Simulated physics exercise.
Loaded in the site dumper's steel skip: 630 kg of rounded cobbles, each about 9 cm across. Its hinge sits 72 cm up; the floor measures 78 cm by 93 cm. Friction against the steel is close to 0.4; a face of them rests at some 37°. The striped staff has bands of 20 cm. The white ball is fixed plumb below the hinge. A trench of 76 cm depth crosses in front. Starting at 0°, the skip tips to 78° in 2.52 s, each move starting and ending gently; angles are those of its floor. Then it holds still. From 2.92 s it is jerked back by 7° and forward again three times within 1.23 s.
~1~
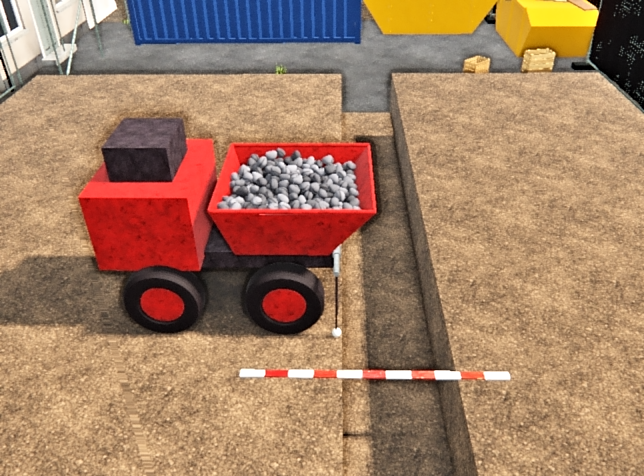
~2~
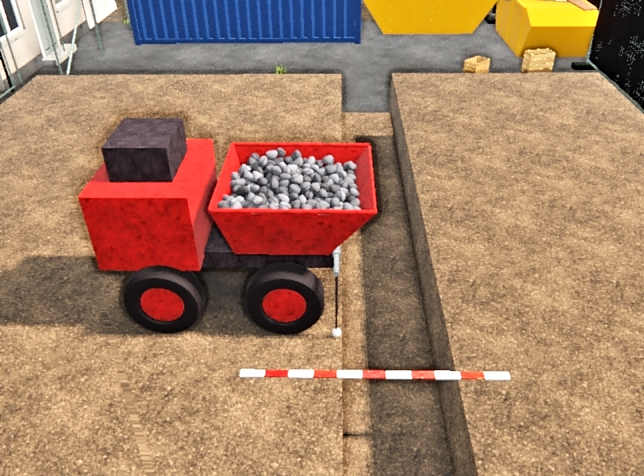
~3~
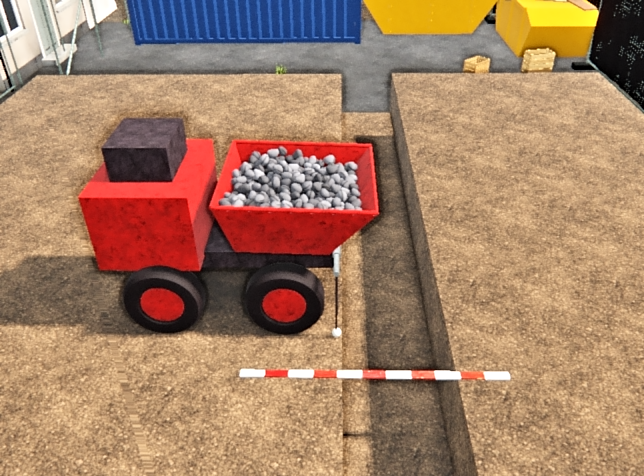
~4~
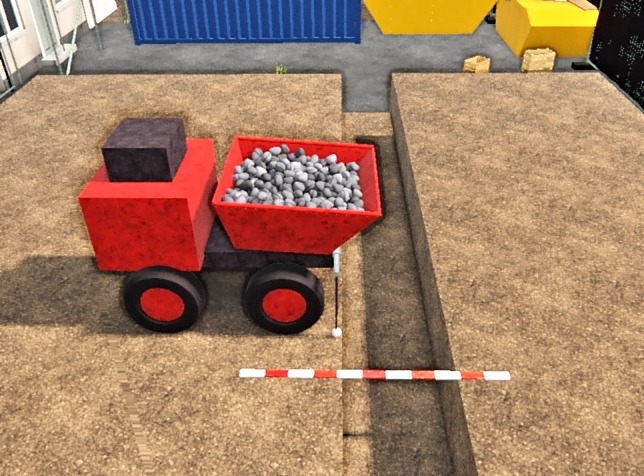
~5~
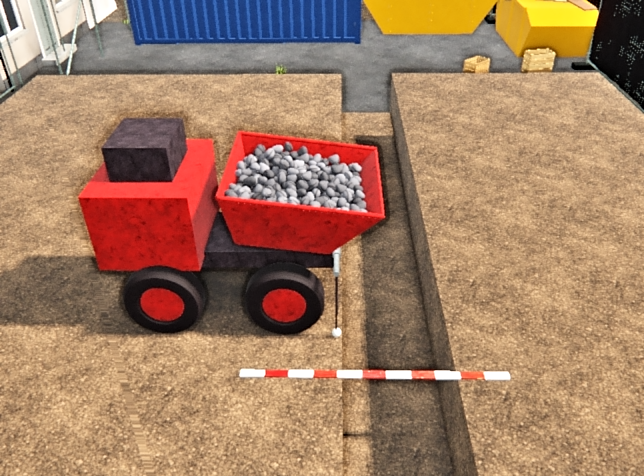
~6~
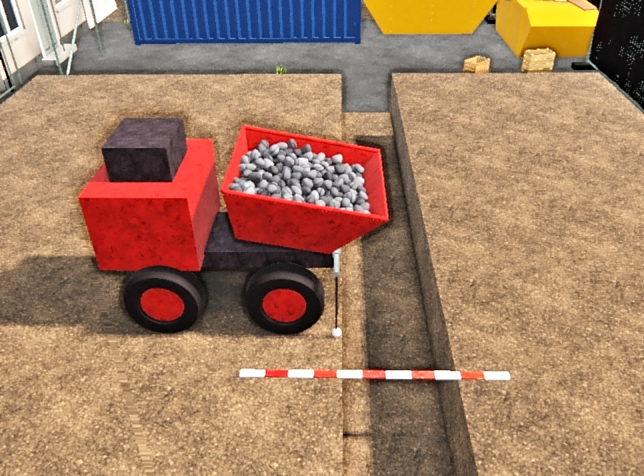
On a building site, a red dumper slowly tilts its stone-filled skip toward the right.
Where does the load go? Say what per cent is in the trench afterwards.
Some 55 per cent of it.
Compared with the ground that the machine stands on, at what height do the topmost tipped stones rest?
About 22 cm above it.
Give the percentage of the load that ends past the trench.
About 45 per cent.
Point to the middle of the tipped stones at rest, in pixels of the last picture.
Their middle is at about (429, 336).
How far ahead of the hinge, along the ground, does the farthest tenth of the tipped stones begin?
About 160 cm.
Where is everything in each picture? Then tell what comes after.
In the first frame, the skip is at 0°, its lip at (375, 212); the top of the load is at (270, 168).
The second frame shows lip at (376, 212), floor tilted 1°, highest stones at (271, 167).
In the third frame, the skip is at 2°, its lip at (377, 213); the top of the load is at (272, 166).
The fourth frame shows lip at (380, 215), floor tilted 4°, highest stones at (272, 163).
In the fifth frame, the skip is at 7°, its lip at (384, 217); the top of the load is at (260, 162).
In the sixth frame, the skip is at 11°, its lip at (388, 220); the top of the load is at (262, 160).
A little later the floor is at 66°; 98 % in the skip, 2 % in the trench; the foremost stones are at (430, 253).
Then the floor is at 78°; 36 % in the skip, 33 % in the trench, 32 % past the trench; the foremost stones are at (523, 271).
Later still the floor is at 78°; 0 % in the skip, 56 % in the trench, 44 % past the trench; the foremost stones are at (606, 277).
In the end the floor is at 78°; 0 % in the skip, 56 % in the trench, 44 % past the trench; the foremost stones are at (606, 277).
